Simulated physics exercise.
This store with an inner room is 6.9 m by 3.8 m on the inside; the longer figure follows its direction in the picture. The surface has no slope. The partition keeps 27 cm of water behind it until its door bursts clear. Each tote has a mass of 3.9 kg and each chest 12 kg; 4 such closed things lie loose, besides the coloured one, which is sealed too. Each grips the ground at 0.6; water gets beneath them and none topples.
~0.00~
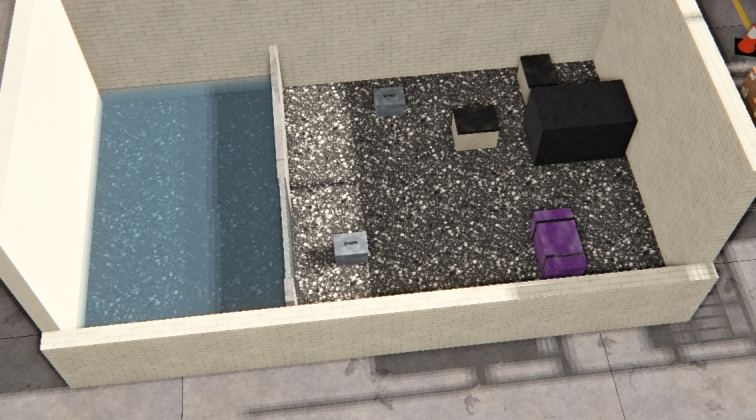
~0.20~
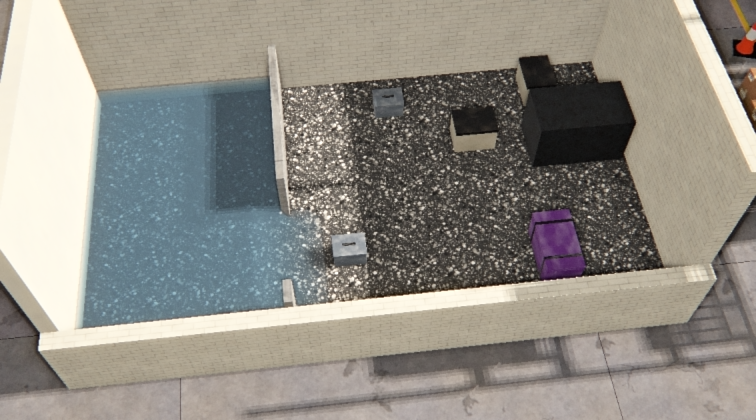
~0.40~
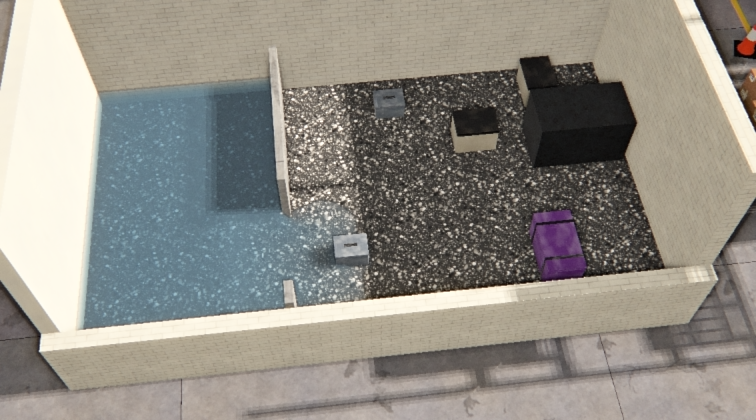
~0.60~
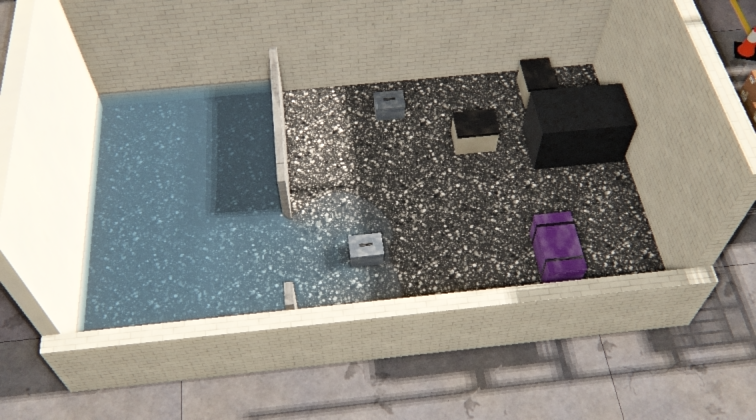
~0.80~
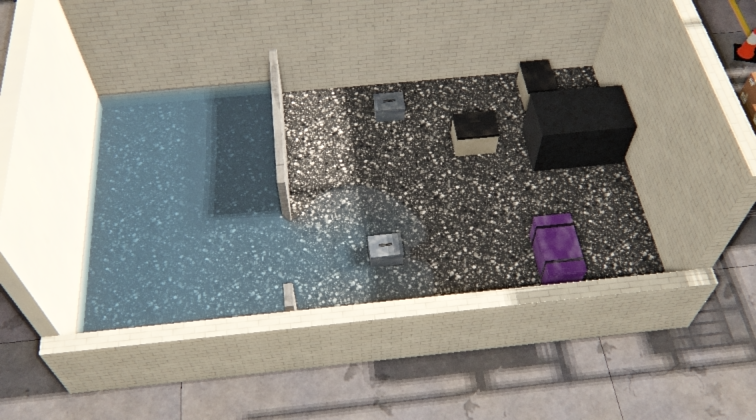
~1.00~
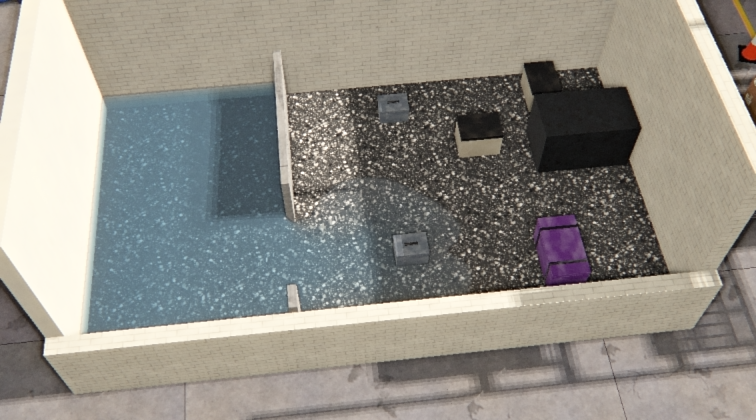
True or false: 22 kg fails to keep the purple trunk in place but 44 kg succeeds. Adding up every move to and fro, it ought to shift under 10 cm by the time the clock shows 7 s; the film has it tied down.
False - both fail.
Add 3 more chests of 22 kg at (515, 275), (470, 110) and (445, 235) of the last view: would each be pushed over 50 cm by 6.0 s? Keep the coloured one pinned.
Going one by one: Goes farther, stays closer, goes farther.
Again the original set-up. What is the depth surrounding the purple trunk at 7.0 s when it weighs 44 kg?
Roughly 16 cm.
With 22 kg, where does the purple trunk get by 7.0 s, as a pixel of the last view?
About pixel (551, 178).
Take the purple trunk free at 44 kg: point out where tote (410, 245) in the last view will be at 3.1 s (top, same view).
(558, 174), roughly.
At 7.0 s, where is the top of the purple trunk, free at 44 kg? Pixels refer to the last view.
About (633, 232).
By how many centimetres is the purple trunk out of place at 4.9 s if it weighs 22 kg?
100 cm.
After 1.4 s the purple trunk would be 0 cm from its start with 22 kg and 0 cm from its start with 44 kg; 0 cm of water round it then.
After 3.1 s the purple trunk would be 66 cm from its start with 22 kg and 9 cm from its start with 44 kg; 7 cm of water round it then.
After 4.9 s the purple trunk would be 99 cm from its start with 22 kg and 58 cm from its start with 44 kg; 12 cm of water round it then.
After 7.0 s the purple trunk would be 92 cm from its start with 22 kg and 84 cm from its start with 44 kg; 16 cm of water round it then.
